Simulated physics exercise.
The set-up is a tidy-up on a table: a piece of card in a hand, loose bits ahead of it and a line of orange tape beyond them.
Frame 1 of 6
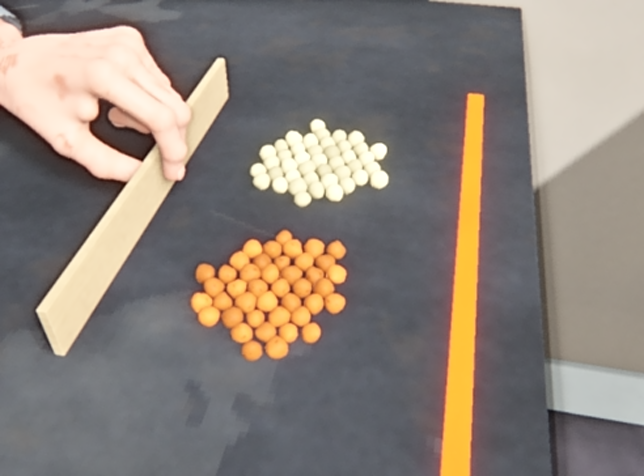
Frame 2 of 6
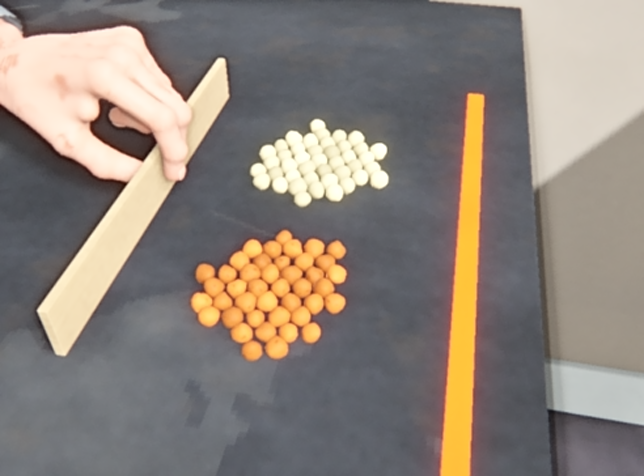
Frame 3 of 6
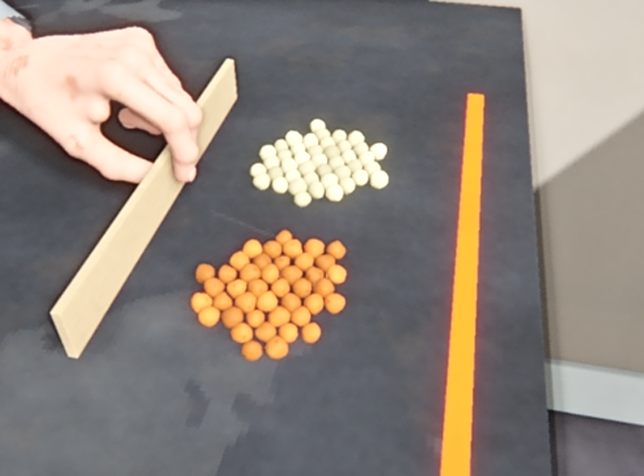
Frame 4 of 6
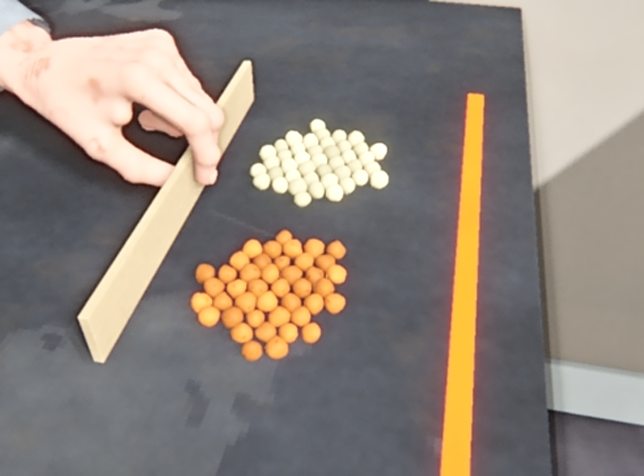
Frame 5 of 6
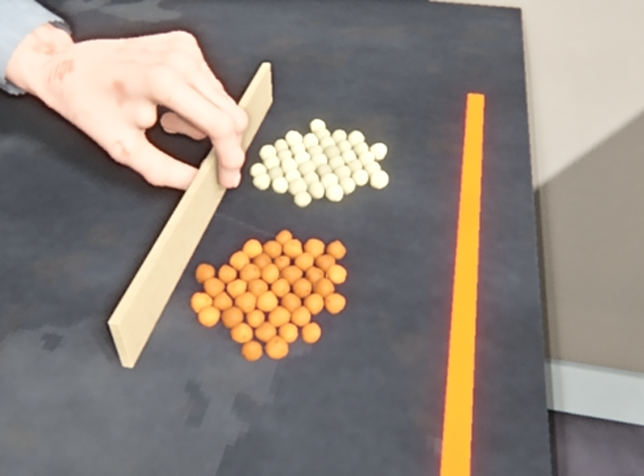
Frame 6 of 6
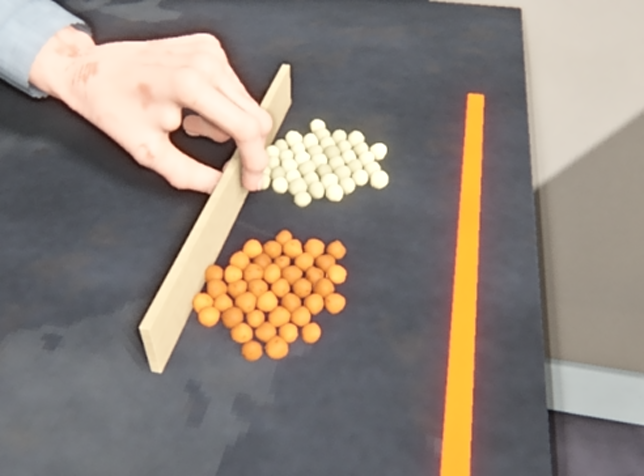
To begin with, a hand holds a pale strip upright and still on a dark table, left of a cream handful and an orange handful of small round pieces, with orange tape beyond. The hand then slides the strip rightward across the gap until it is right beside both handfuls, which stay in place.
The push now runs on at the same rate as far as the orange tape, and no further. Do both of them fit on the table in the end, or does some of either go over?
The nearer handful has some go over; the farther handful has some go over.
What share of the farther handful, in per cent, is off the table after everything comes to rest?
Estimated share: About 30 in a hundred.
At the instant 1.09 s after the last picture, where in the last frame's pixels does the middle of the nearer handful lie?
It should be centred around (513, 321).
Then, 0.54 s after the last picture, piece of card still moving, near (363, 180); nearer handful all on the table, its front near (459, 271); farther handful all on the table, its front near (471, 179).
Then, 1.09 s after the last picture, piece of card stopped at the orange tape; nearer handful a small part over the edge; farther handful about a quarter over the edge.
Then, 1.37 s after the last picture, piece of card stopped at the orange tape; nearer handful about a third over the edge; farther handful about a third over the edge.
At rest, piece of card stopped at the orange tape; nearer handful about a third over the edge; farther handful about a third over the edge.
